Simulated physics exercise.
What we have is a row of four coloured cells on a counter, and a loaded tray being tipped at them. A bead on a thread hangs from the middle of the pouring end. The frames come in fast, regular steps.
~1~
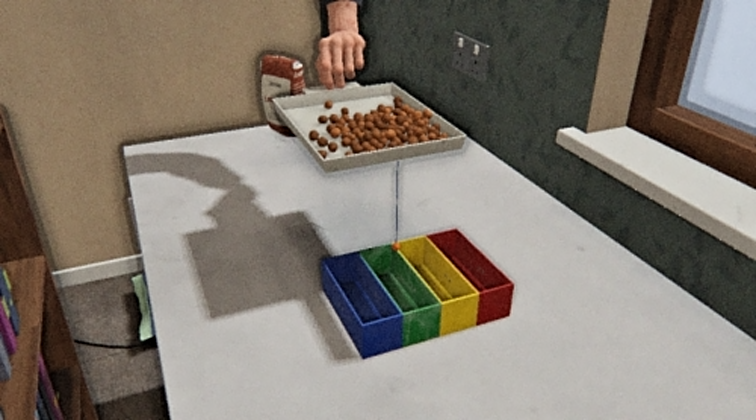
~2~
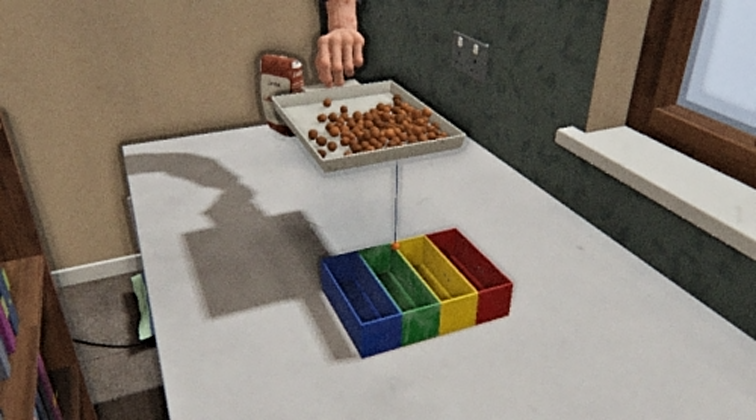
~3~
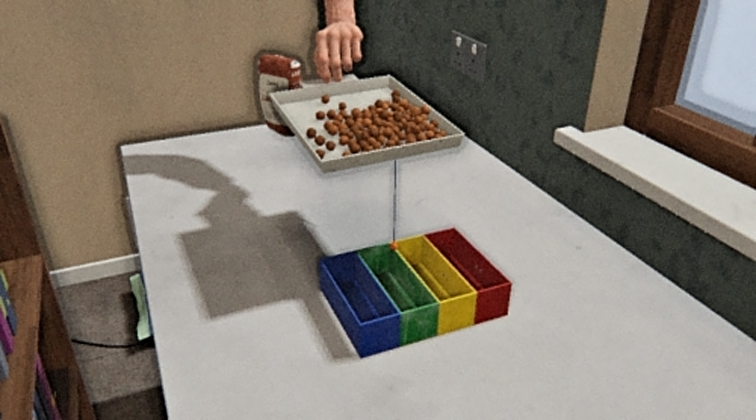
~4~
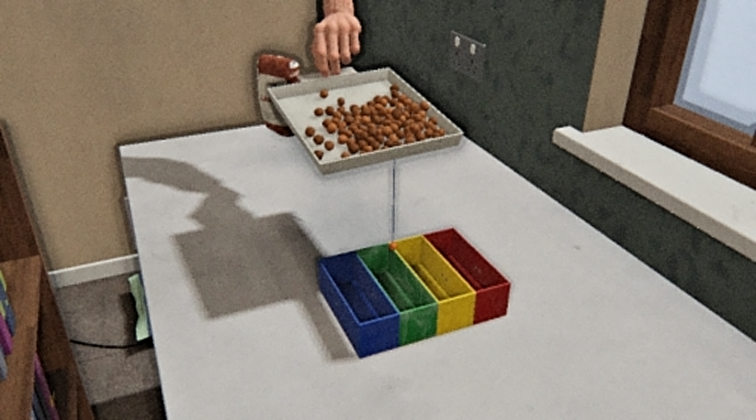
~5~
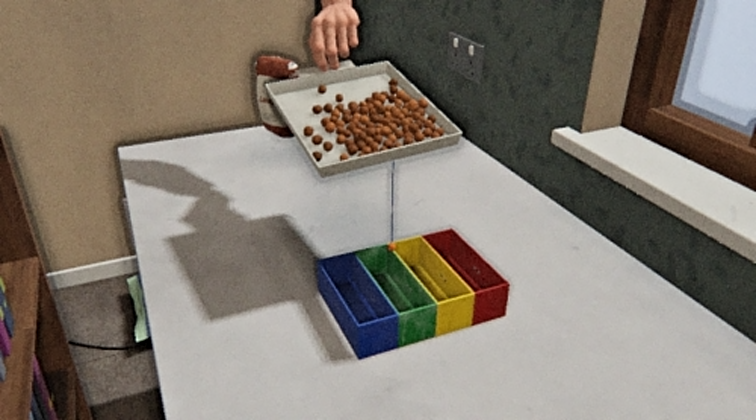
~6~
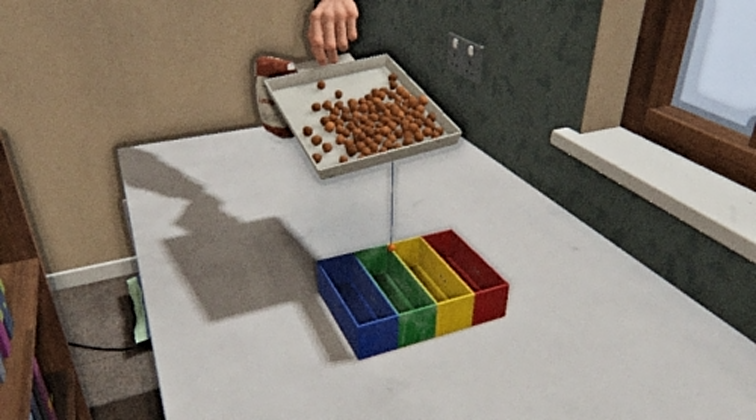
On a pale counter against a dark wall, a hand holds a shallow tray of hazelnuts above a row of blue, green, yellow and red cells, a thread hanging from its front edge. The tray starts level, then the hand slowly tilts it slightly toward its front left corner, the nuts staying bunched together.
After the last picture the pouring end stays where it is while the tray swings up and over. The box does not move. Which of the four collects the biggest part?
The blue one ends fullest.
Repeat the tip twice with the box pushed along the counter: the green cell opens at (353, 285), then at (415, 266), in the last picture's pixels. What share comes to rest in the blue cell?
In turn 30 and 20 in a hundred.
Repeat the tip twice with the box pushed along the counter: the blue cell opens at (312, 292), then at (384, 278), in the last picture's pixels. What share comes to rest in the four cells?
The first gives 100 %, the second 30 %.
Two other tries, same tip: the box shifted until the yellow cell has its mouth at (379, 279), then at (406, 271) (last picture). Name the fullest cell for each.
The first try: The green cell. The second: Blue.
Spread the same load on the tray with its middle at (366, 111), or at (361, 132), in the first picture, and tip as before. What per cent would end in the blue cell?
First some 50, then 50 per cent.
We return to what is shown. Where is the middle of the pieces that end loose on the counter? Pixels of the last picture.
Roughly at (292, 350).
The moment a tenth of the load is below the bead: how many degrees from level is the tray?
At about 85°.
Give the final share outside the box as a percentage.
Close to 40 per cent.
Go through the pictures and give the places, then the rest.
In the first frame, corners of the pouring end near (326, 159) and (462, 135), level; middle of the load near (391, 130), hazelnuts; bead on its thread near (396, 247); blue cell near (382, 333); green cell near (422, 322); yellow cell near (459, 312); red cell near (495, 302).
In the second frame, corners of the pouring end near (325, 158) and (462, 134), level; middle of the load near (390, 129).
In the third frame, corners of the pouring end near (324, 160) and (460, 133), tipped barely, lowest at the left corner; middle of the load near (388, 127).
In the fourth frame, corners of the pouring end near (322, 162) and (459, 132), tipped a little, lowest at the left corner; middle of the load near (387, 125).
In the fifth frame, corners of the pouring end near (321, 165) and (458, 132), tipped a little, lowest at the left corner; middle of the load near (386, 123).
In the sixth frame, corners of the pouring end near (321, 167) and (458, 131), tipped a little, lowest at the left corner; middle of the load near (385, 122); blue cell near (378, 334); green cell near (417, 323); yellow cell near (455, 312); red cell near (490, 302).
Shortly afterwards, tray tipped steeply; all but a few on the tray; only a few in the blue cell; only a few falling or outside the box.
Next, tray tipped right over; near half on the tray; a little in the blue cell; only a few in the green cell; near a third falling or outside the box.
Some moments later, tray tipped past a quarter turn; near half in the blue cell; a little in the green cell; only a few in the yellow cell; only a few in the red cell; near a third falling or outside the box.
In the end, tray tipped past a quarter turn; near half in the blue cell; a little in the green cell; only a few in the yellow cell; only a few in the red cell; near a third outside the box.
